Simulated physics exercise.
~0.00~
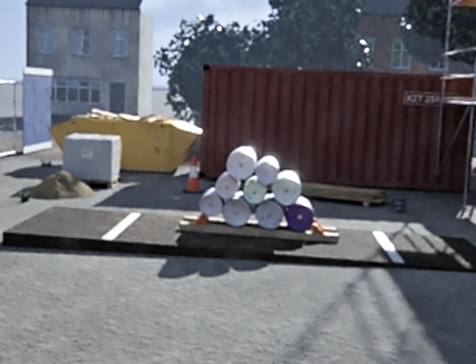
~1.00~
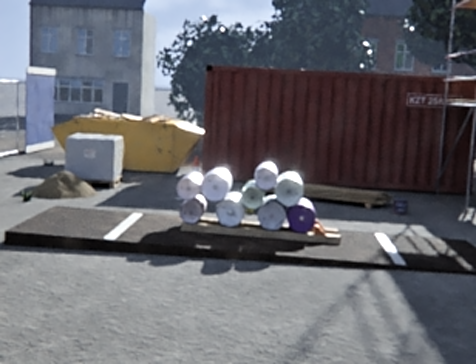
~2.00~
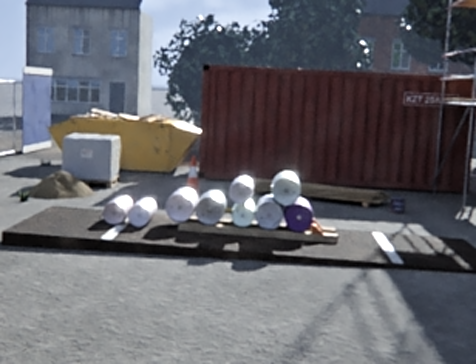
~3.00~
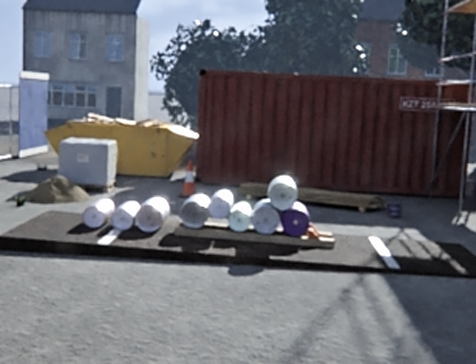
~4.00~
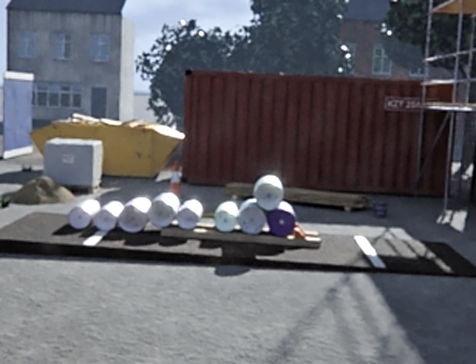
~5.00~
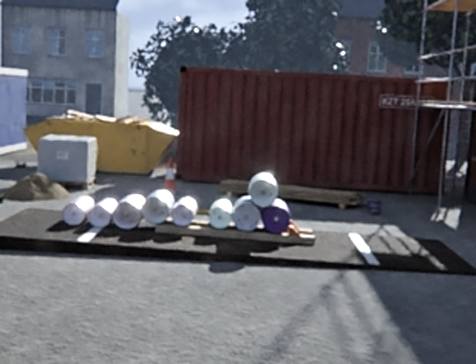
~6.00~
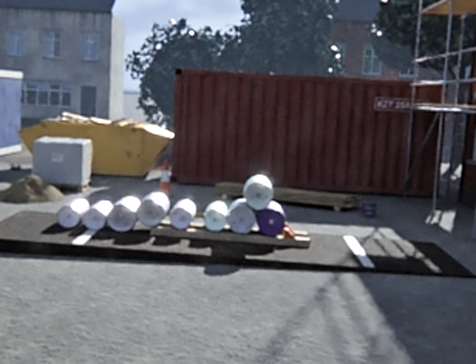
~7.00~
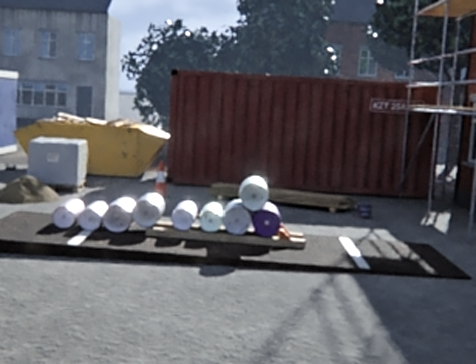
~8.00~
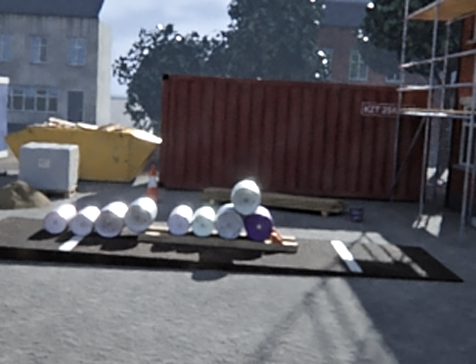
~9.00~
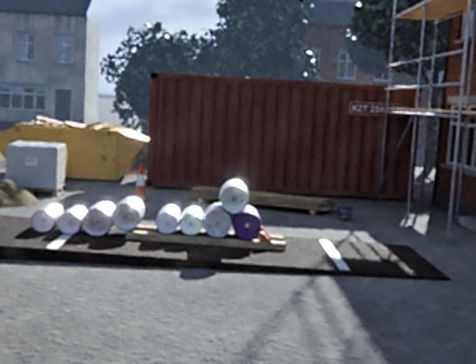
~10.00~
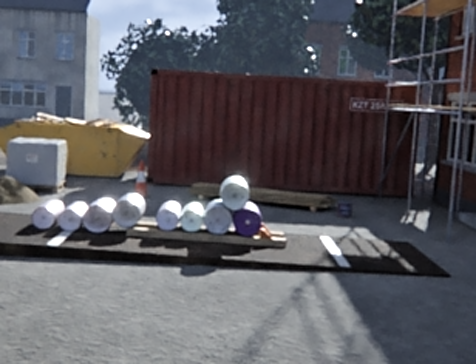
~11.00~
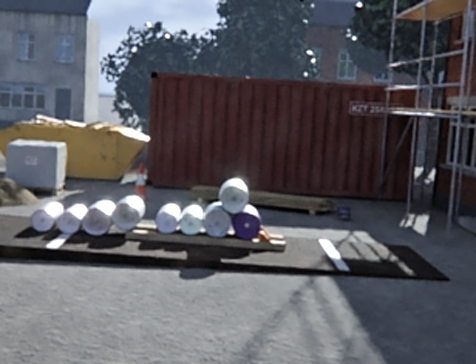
A long red shipping container stands behind a dark pad in a sunlit yard, seen from the front at a slight distance, with a yellow skip and pale block to the left and scaffolding to the right. On the pad, pale round kegs and one purple keg at the lower right form a stacked pile on low bearers. The pile slumps leftward, and several pale kegs roll off toward the left white line while the view pans slightly right. They settle in a row, one beyond the line, with one pale keg still perched beside the unmoved purple one.
